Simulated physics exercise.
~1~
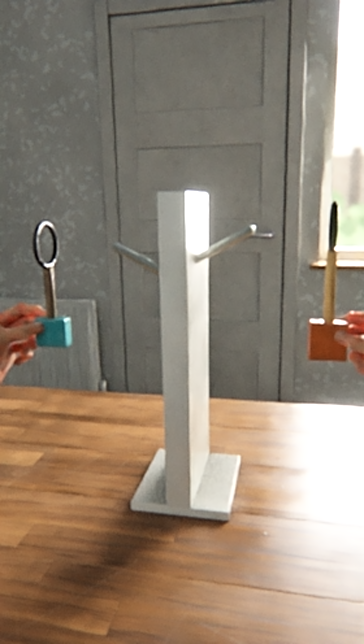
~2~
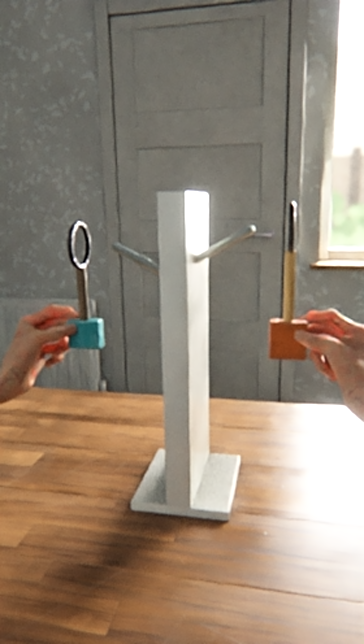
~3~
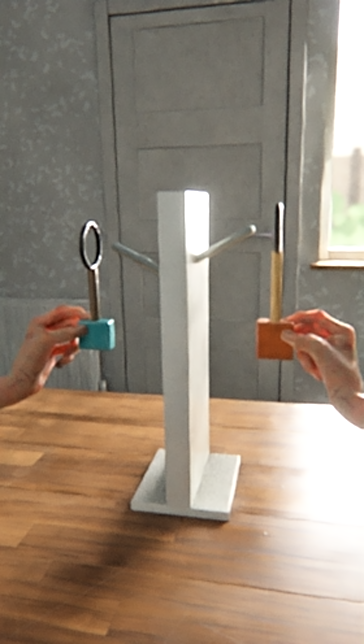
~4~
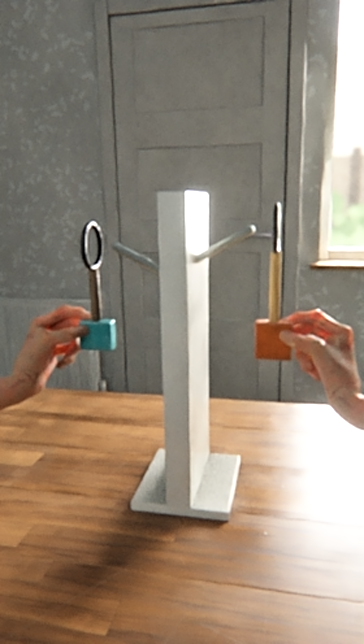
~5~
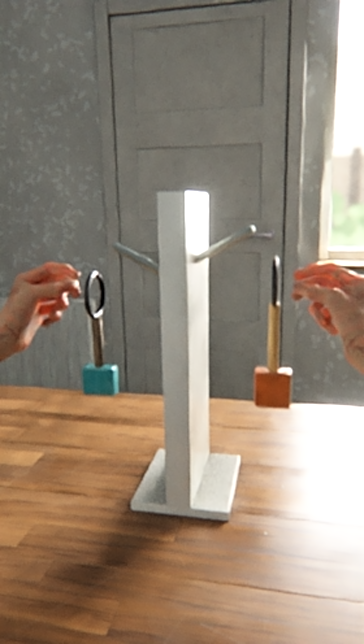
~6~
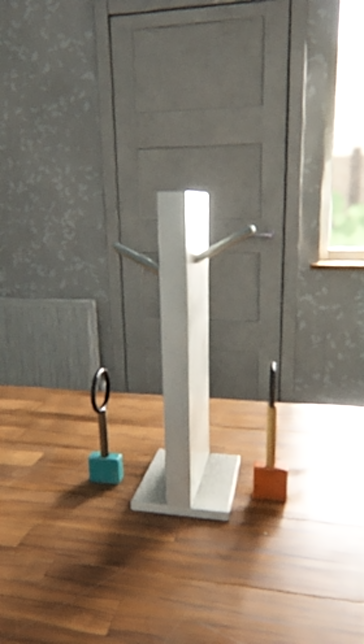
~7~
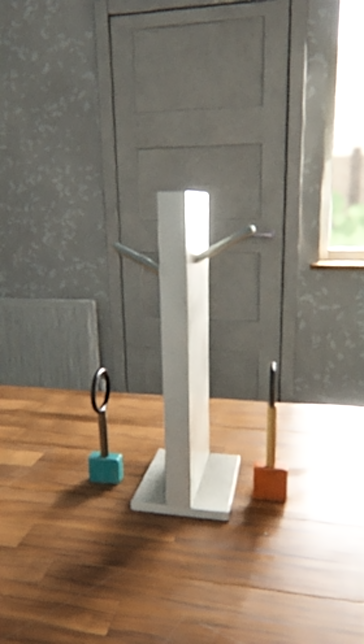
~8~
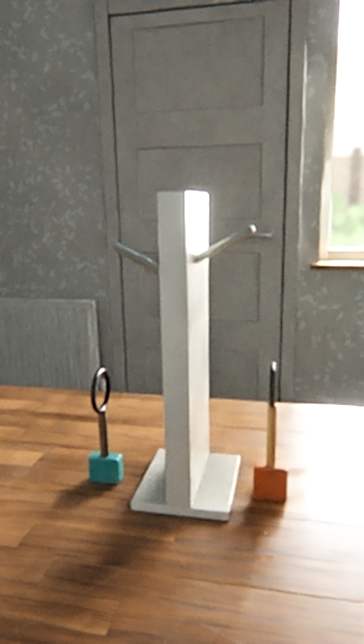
On a wooden tabletop, two hands bring turquoise and orange brushes toward a peg stand, release them, and both drop to the table.
